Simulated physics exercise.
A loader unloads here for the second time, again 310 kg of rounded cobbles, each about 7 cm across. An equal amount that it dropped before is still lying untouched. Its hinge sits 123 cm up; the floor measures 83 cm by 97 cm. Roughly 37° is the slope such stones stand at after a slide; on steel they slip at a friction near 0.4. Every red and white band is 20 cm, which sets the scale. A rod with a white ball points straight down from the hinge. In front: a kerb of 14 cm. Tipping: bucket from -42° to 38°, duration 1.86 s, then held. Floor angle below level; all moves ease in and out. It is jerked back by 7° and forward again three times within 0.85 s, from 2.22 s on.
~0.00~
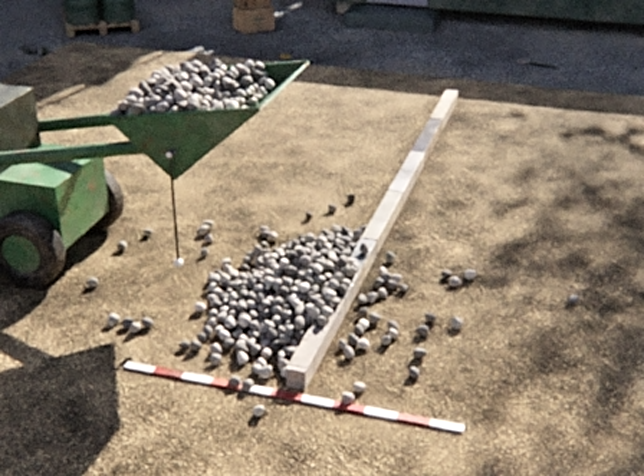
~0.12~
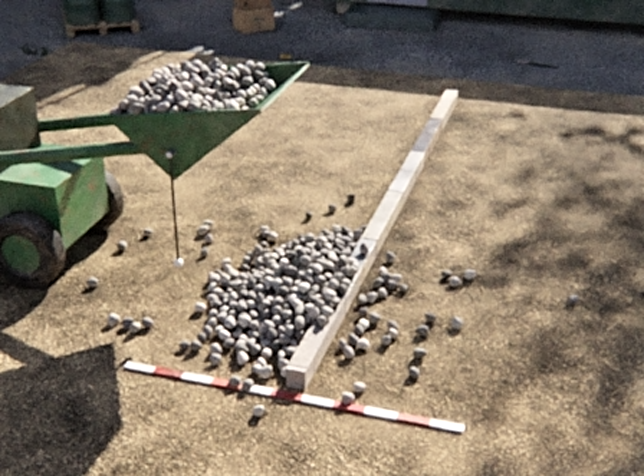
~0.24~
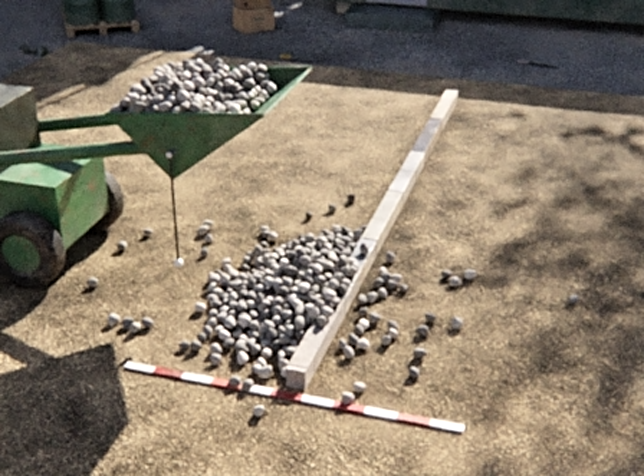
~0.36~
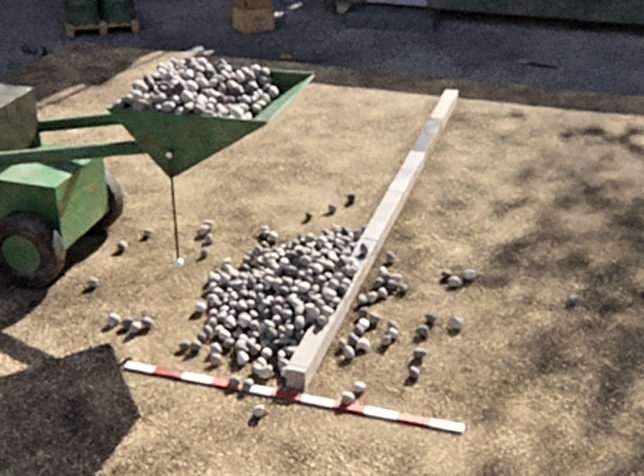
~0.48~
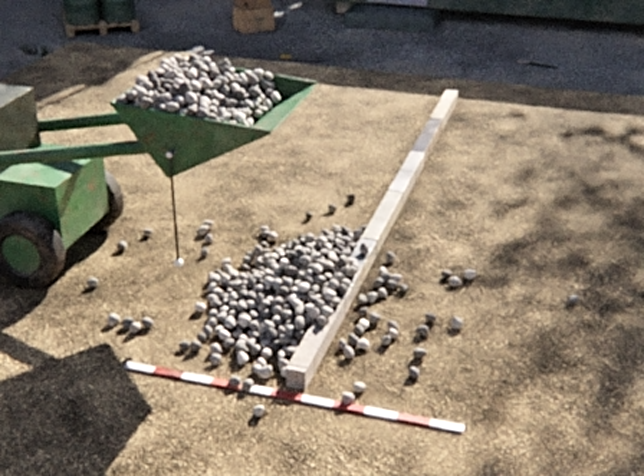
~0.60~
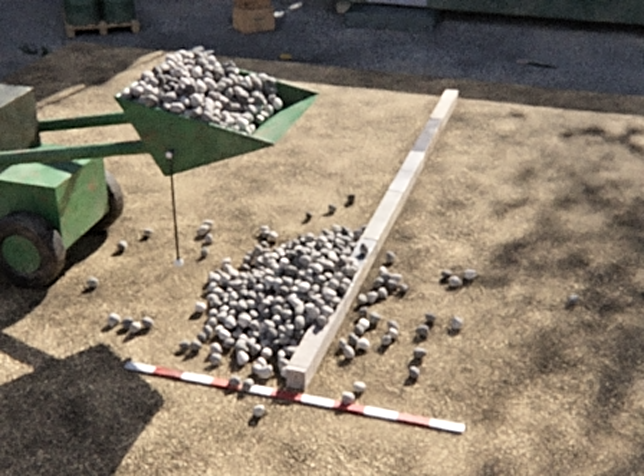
A green loader stands at the left of a sunlit, sandy yard, viewed from above by a camera that stays still. Its raised bucket holds rounded grey stones, with a rod hanging beneath, while more lie heaped at centre against a pale kerb, behind a red-and-white strip. The bucket slowly tips forward, its right-hand lip lowering slightly as the stones inside shift a little and its shadow changes below.
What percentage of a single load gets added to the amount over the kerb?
47 %.
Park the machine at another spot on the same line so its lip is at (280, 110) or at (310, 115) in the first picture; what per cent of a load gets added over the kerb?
Near 70 in a hundred, then near 95 in a hundred.
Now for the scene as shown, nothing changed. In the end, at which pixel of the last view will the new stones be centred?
In the last view, about pixel (339, 285).
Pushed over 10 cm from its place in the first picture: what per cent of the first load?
I'd put it at about 15 per cent.
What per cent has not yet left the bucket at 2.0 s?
Close to 25 per cent of the load.
After 1.4 s the floor is at 26°; in per cent of one load, 95 in the bucket, 99 on this side of the kerb, 6 over the kerb; the foremost stones are at (459, 310).
After 2.0 s the floor is at 38°; in per cent of one load, 24 in the bucket, 160 on this side of the kerb, 16 over the kerb; the foremost stones are at (459, 310).
After 3.5 s the floor is at 38°; in per cent of one load, 0 in the bucket, 147 on this side of the kerb, 53 over the kerb; the foremost stones are at (605, 314).
After 5.9 s the floor is at 38°; in per cent of one load, 0 in the bucket, 147 on this side of the kerb, 53 over the kerb; the foremost stones are at (605, 314). Net gain over the kerb, 47.
